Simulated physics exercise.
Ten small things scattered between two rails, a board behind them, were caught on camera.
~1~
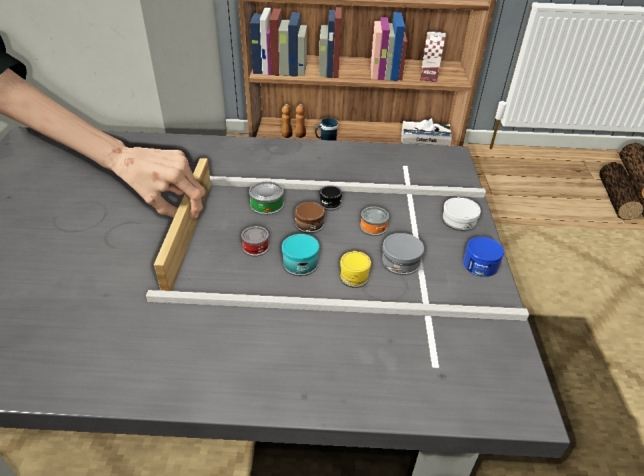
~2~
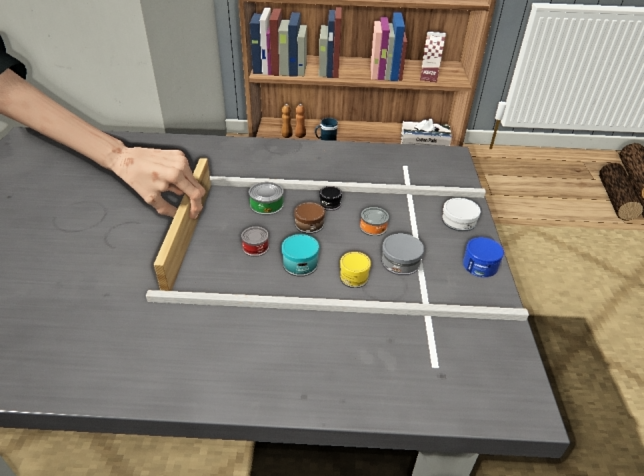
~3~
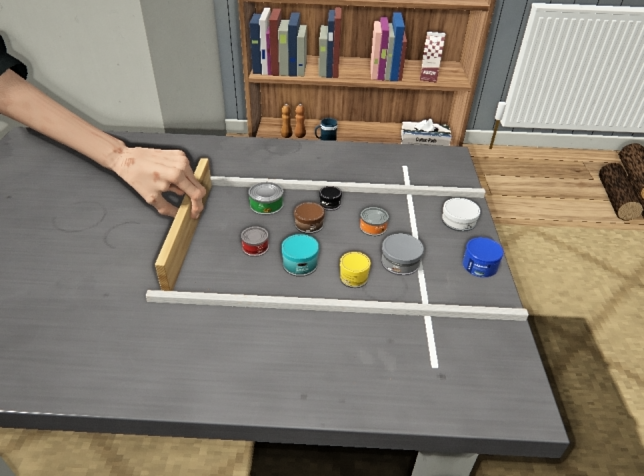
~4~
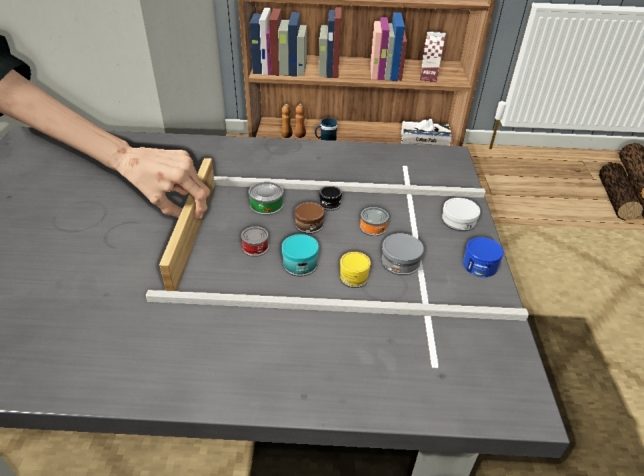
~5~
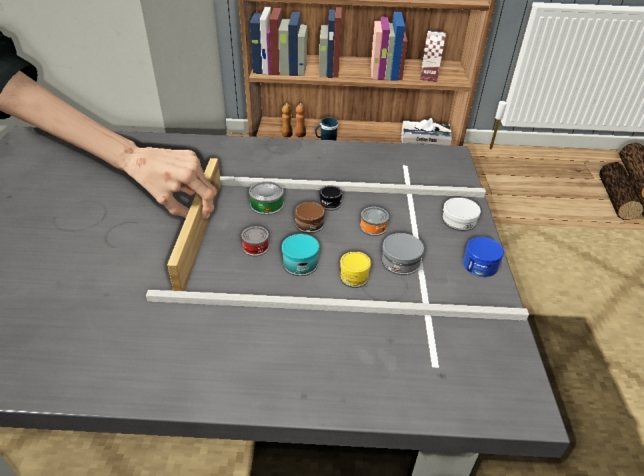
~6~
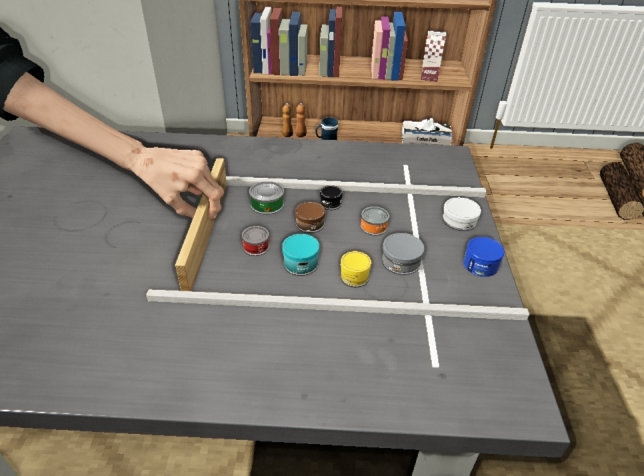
In the video, a hand holds a wooden board upright behind ten small, colourful round containers scattered between two white rails on a grey table, then slides it a short way right towards them while the containers barely move.
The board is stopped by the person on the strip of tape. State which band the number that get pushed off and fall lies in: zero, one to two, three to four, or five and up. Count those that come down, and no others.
All remain.
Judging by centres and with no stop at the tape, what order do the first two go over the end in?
Blue tub, then white tin.
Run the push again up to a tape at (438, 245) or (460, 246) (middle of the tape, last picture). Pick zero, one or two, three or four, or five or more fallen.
First spot, either one or two; second spot, one or two.
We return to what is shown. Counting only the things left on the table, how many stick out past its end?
Overhanging: 1.
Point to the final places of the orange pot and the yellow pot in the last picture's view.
The orange pot at (460, 230), the yellow pot at (441, 288).
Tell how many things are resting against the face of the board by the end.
The count in contact is 5.
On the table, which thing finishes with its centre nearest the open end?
Foremost one: Blue tub.
Soon after, none off yet; blue tub at rest near (483, 257); white tin at rest near (461, 214); grey tin at rest near (403, 254).
After that, none off yet; blue tub at rest near (483, 257); white tin at rest near (461, 214); grey tin displaced about its own width near (431, 251).
In the end, the number that fall off is zero.
